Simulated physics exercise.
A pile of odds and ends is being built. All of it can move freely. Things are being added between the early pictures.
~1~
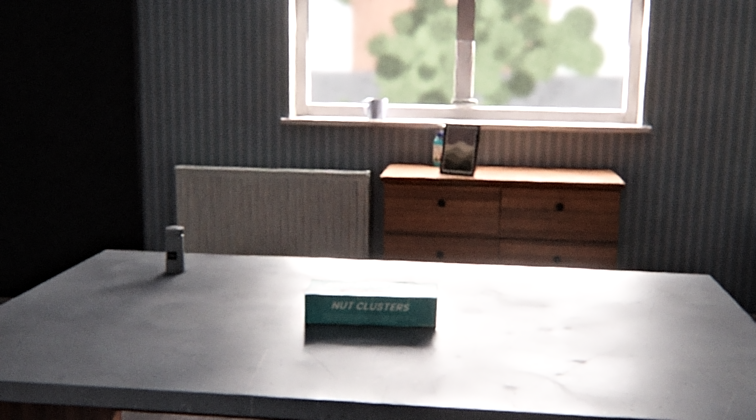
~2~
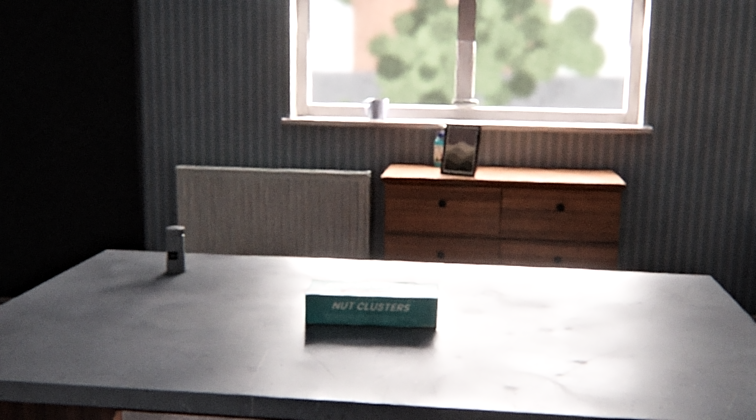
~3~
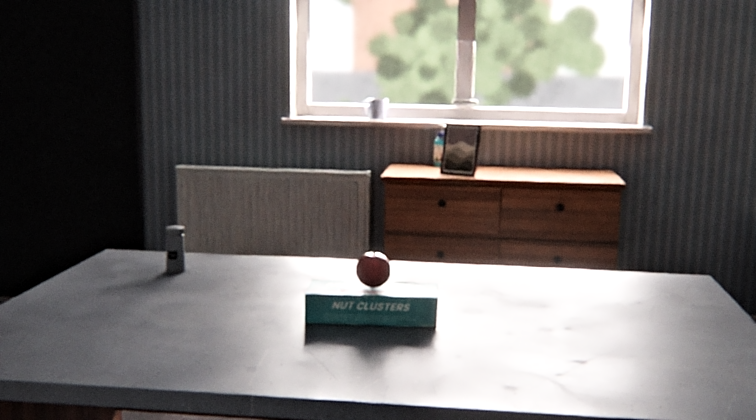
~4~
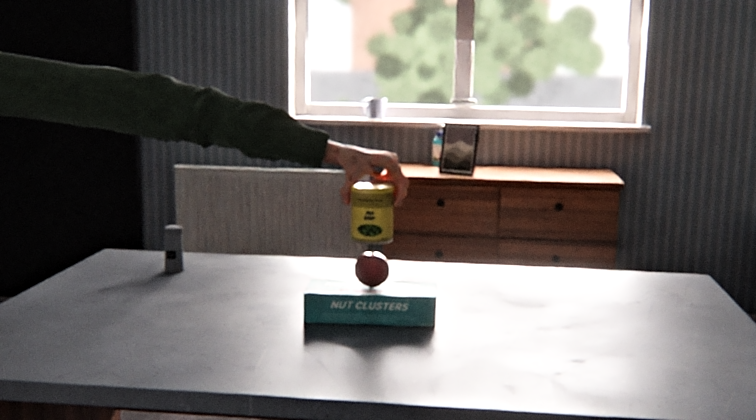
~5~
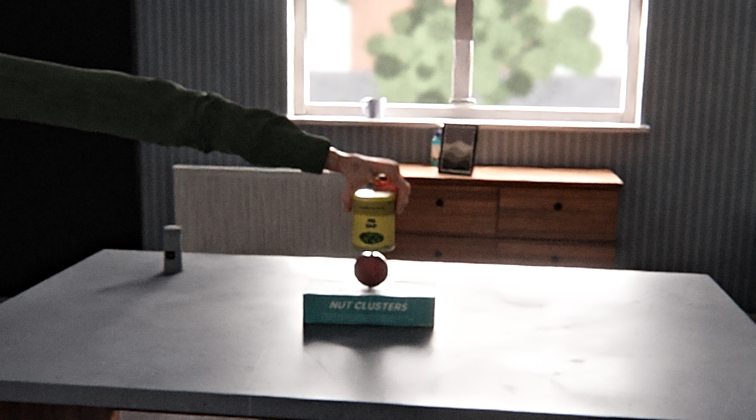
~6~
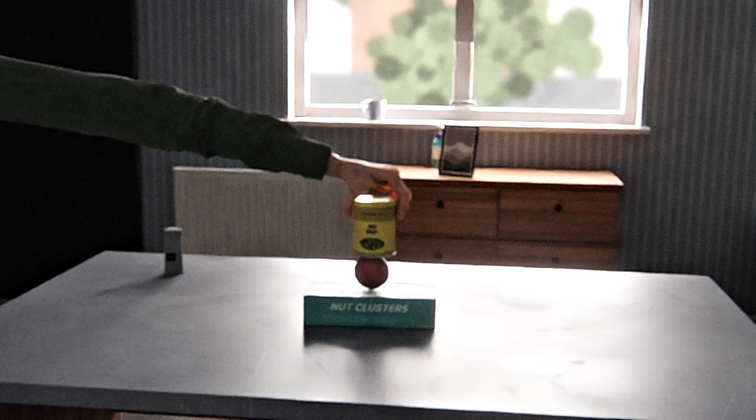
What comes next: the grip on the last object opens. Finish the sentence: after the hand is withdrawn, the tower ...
The tower topples over.
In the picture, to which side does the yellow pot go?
Its movement is toward the right.
Then, 0.60 s on from there, yellow pot now fallen.
Then, 0.90 s on from there, things are still on the move.
In the end, fallen, yellow pot; the other 3 unmoved. At the end, from the last picture's camera, yellow pot near (475, 297). The pile comes apart.
